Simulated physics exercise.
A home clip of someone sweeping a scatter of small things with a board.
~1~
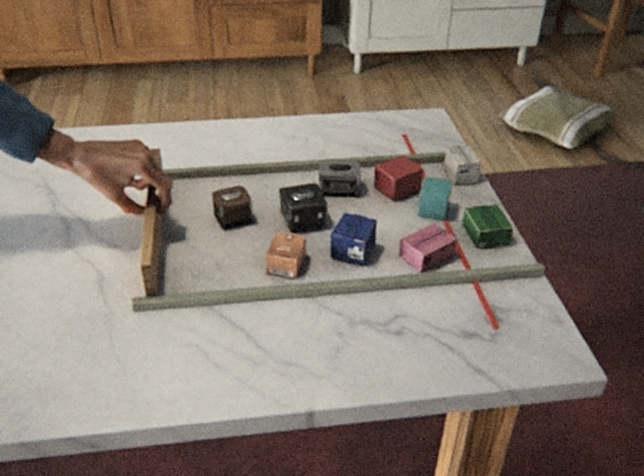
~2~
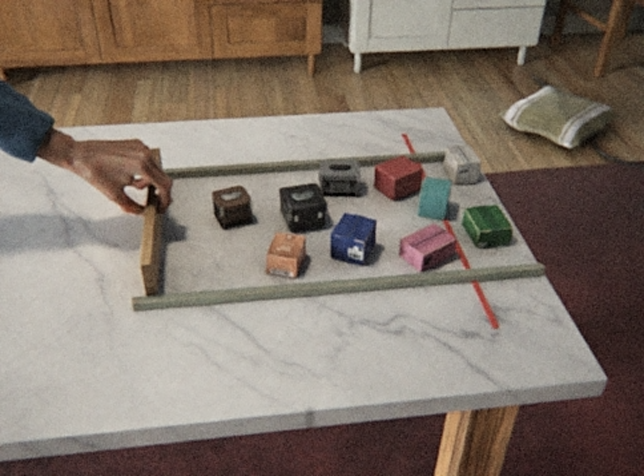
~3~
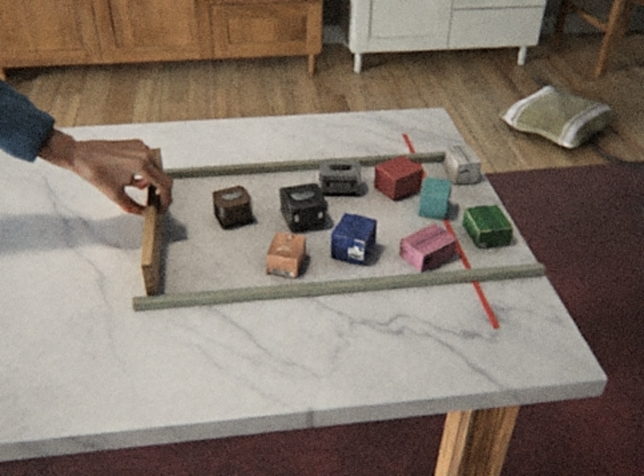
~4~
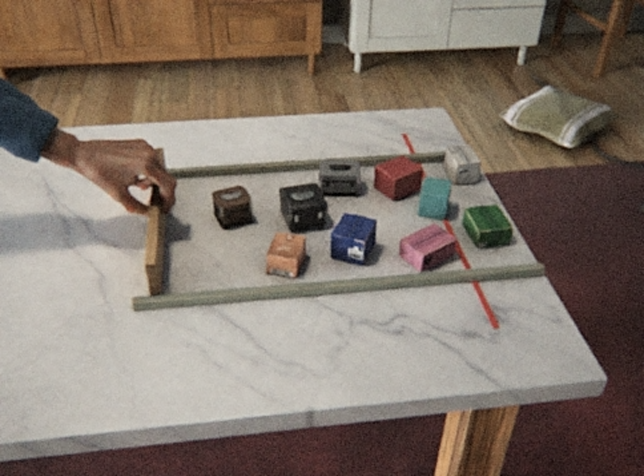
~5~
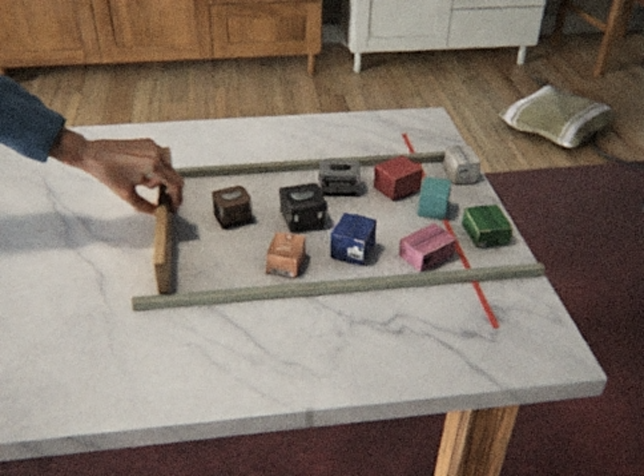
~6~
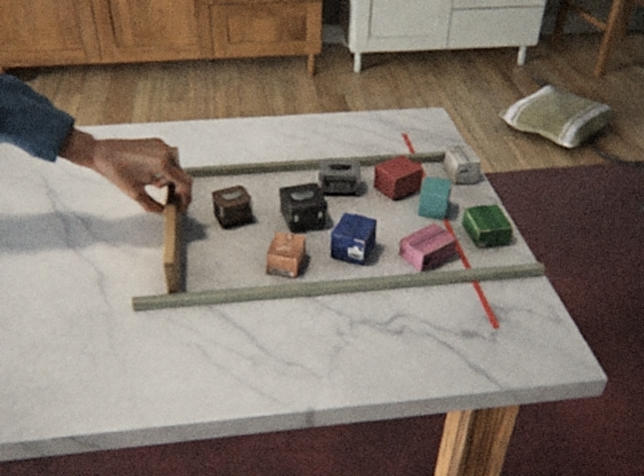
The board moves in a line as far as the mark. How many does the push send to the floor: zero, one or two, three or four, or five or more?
Outcome: The number that fall off is three or four.
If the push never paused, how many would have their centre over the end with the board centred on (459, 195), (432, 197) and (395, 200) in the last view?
The counts: 6, 3 and 0.
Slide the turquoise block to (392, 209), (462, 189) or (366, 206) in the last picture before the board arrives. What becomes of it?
In that order, it comes down; tumbles off; tumbles off.
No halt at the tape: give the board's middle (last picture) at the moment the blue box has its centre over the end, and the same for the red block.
At (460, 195) for the blue box; at (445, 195) for the red block.
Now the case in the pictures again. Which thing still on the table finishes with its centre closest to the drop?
The red block ends nearest.
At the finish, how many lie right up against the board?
The number is 3.
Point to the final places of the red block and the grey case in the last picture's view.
About (487, 175), and the other about (446, 170).
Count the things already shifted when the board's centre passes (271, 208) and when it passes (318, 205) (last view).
3 and 4.
Soon after, none off yet; white box at rest near (462, 165); green box at rest near (487, 225); turquoise block at rest near (435, 198).
Then, none off yet; white box moved a little near (472, 164); green box moved a little near (506, 223); turquoise block moved about its own width near (482, 193).
At rest, the number that fall off is three or four; fallen, pink box, turquoise block, green box and white box.
